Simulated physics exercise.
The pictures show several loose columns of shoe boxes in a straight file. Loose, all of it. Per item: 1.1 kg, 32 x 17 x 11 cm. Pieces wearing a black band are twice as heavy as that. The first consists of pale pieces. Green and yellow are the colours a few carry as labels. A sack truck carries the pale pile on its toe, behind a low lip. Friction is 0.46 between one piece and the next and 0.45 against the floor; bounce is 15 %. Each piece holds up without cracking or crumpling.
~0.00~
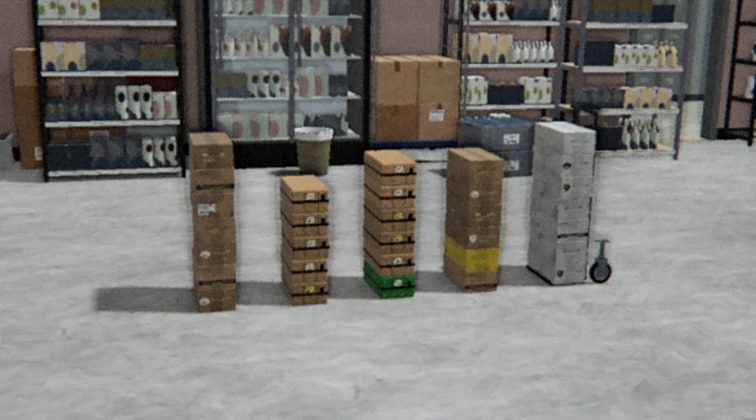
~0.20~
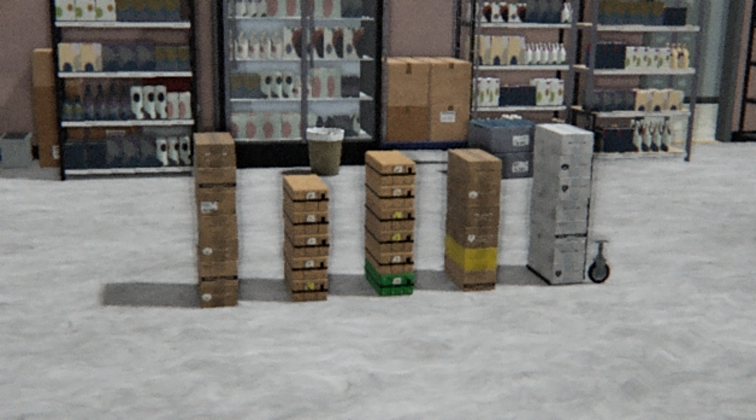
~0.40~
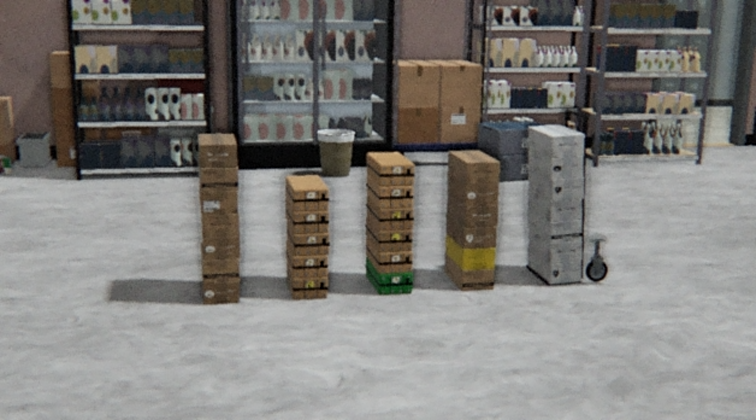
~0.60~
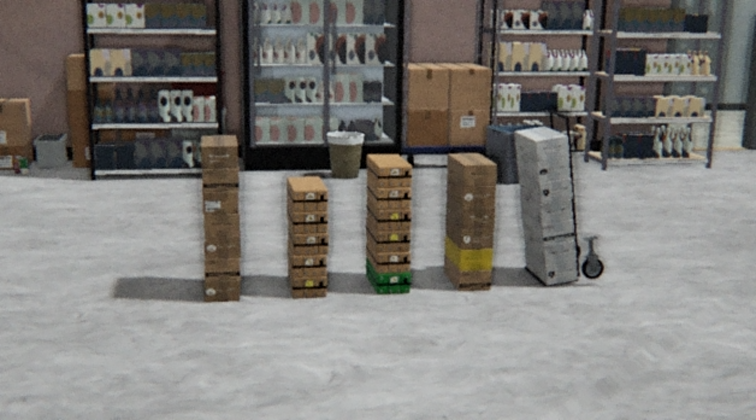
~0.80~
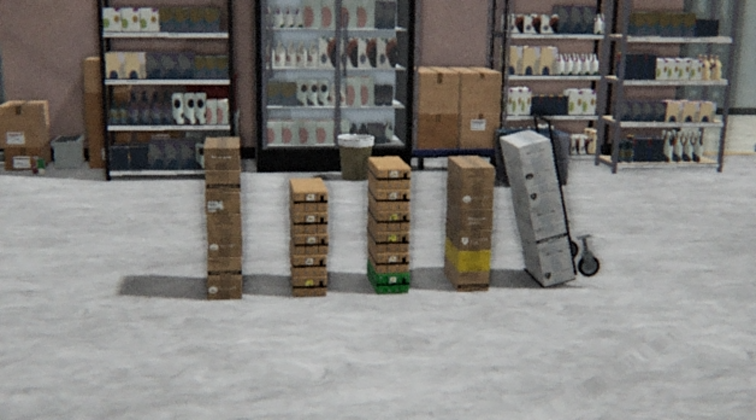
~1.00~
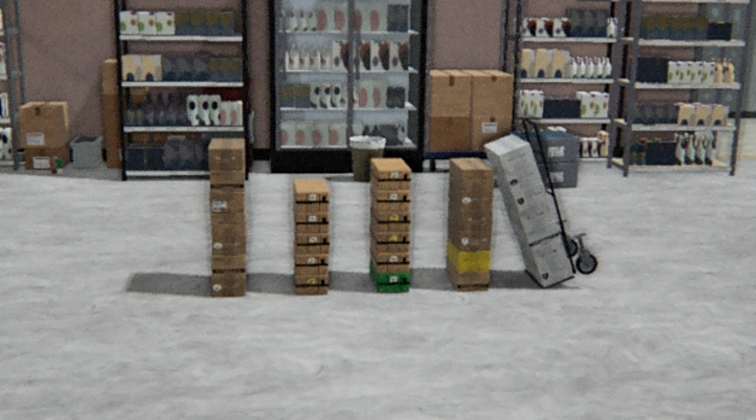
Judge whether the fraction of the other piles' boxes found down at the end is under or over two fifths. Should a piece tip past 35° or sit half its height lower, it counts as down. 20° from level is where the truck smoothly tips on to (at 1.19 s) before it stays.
The fraction is over two fifths.
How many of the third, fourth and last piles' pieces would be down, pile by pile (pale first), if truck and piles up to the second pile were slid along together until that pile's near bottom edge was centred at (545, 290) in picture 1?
In that case third pile 0, fourth pile 0, last pile 0.
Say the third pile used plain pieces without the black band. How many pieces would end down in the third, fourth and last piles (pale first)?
Down per pile - third: 6, fourth: 5, last: 6.
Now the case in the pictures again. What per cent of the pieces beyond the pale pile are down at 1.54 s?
0 per cent at that moment.
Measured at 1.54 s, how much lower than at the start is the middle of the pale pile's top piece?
Roughly 10 cm.
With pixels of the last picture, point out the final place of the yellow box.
Roughly at (427, 266).
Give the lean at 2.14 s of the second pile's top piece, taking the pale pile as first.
About 30°.
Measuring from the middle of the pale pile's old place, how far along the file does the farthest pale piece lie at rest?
I'd put it at close to 80 cm.
After 1.54 s, 7 of the pale pile down; none of the 24 other boxes down, 6 disturbed; yellow box leaning 12°.
After 2.14 s, 7 of the pale pile down; 6 of the 24 other boxes down; yellow box leaning 44°; green box leaning 17°.
After 2.84 s, 7 of the pale pile down; 15 of the 24 other boxes down; yellow box leaning 45°, 6 cm lower; green box leaning 43°.
After 3.40 s, 7 of the pale pile down; 23 of the 24 other boxes down; yellow box leaning 45°, 6 cm lower; green box leaning 42°.
At rest (4.5 s), 7 of the pale pile down; 23 of the 24 other boxes down; yellow box leaning 44°, 6 cm lower; green box leaning 42°. That is 96 per cent. As the last picture would show them, middles, yellow box near (427, 266), green box near (377, 267).
